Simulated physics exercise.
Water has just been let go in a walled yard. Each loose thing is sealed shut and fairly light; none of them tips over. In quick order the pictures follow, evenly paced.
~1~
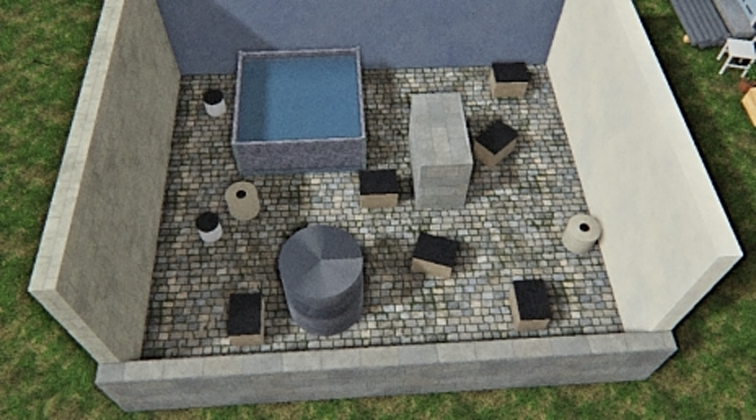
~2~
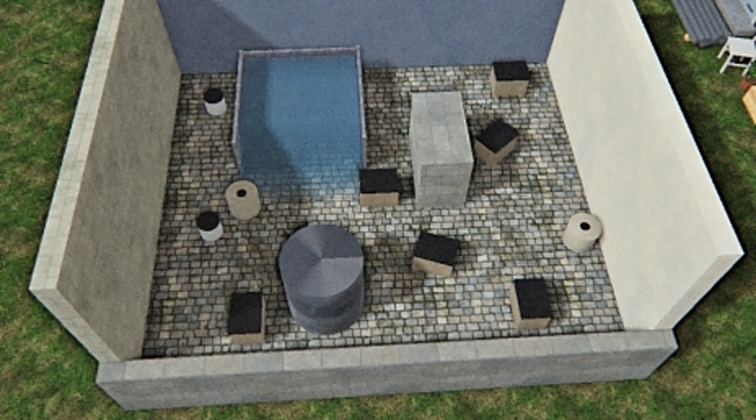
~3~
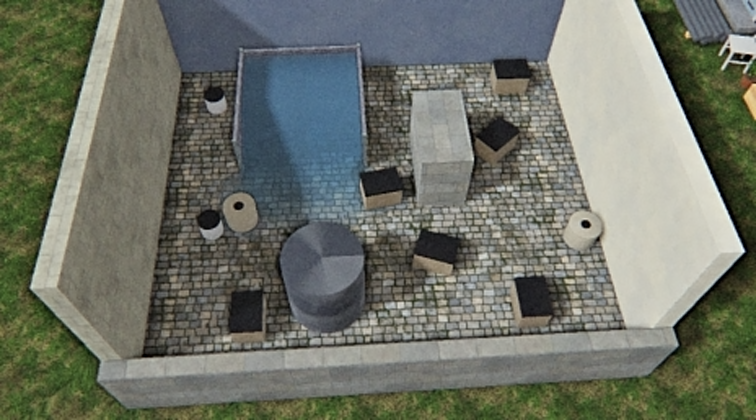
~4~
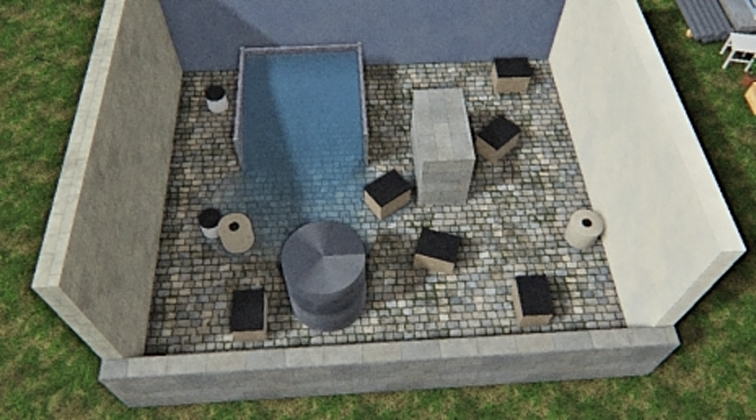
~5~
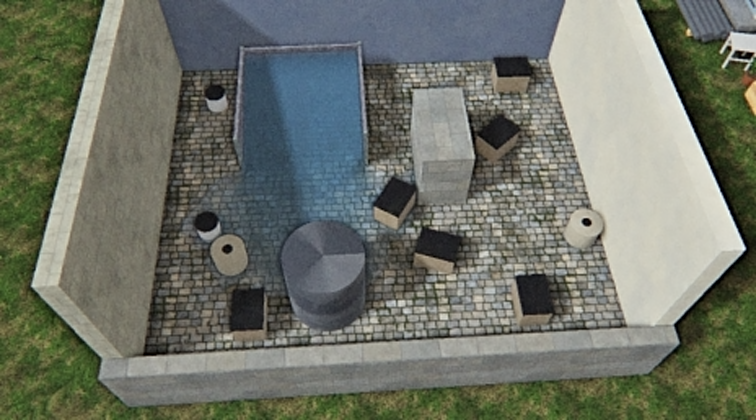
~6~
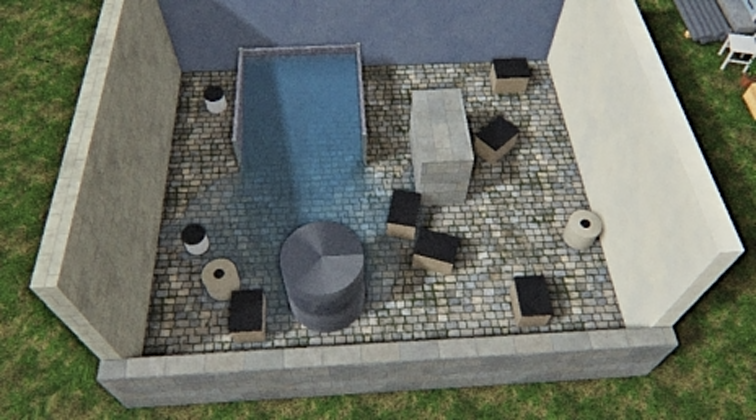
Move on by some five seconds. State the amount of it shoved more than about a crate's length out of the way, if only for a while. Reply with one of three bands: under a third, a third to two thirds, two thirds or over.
Two thirds or over.
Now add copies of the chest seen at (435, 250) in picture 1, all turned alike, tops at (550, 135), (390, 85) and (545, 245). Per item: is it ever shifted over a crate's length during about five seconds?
Outcome per entry: Knocked aside / stays where it is / knocked aside.
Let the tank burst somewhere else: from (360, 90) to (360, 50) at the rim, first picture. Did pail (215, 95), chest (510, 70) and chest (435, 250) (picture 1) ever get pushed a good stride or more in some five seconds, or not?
In turn: Stayed within it, moved that far, stayed within it.
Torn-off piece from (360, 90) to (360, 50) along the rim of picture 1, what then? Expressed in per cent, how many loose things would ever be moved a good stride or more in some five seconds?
About 40 %.
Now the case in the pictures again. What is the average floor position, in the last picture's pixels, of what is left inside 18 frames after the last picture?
(421, 222).
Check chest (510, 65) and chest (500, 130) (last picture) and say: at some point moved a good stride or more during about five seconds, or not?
First: Falls short; second: Falls short.
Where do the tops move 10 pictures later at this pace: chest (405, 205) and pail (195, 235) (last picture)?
Close to pixel (513, 235) and pixel (144, 304).
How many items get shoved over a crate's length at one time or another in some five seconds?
The total here is 8.
A moment on, 3 of 10 are well off their spots; 1 afloat.
Next, 5 of 10 are well off their spots; 4 afloat.
Later, 7 of 10 are well off their spots; 6 afloat.
In the end, 8 of 10 are well off their spots, and 8 have been at some point; 8 afloat.
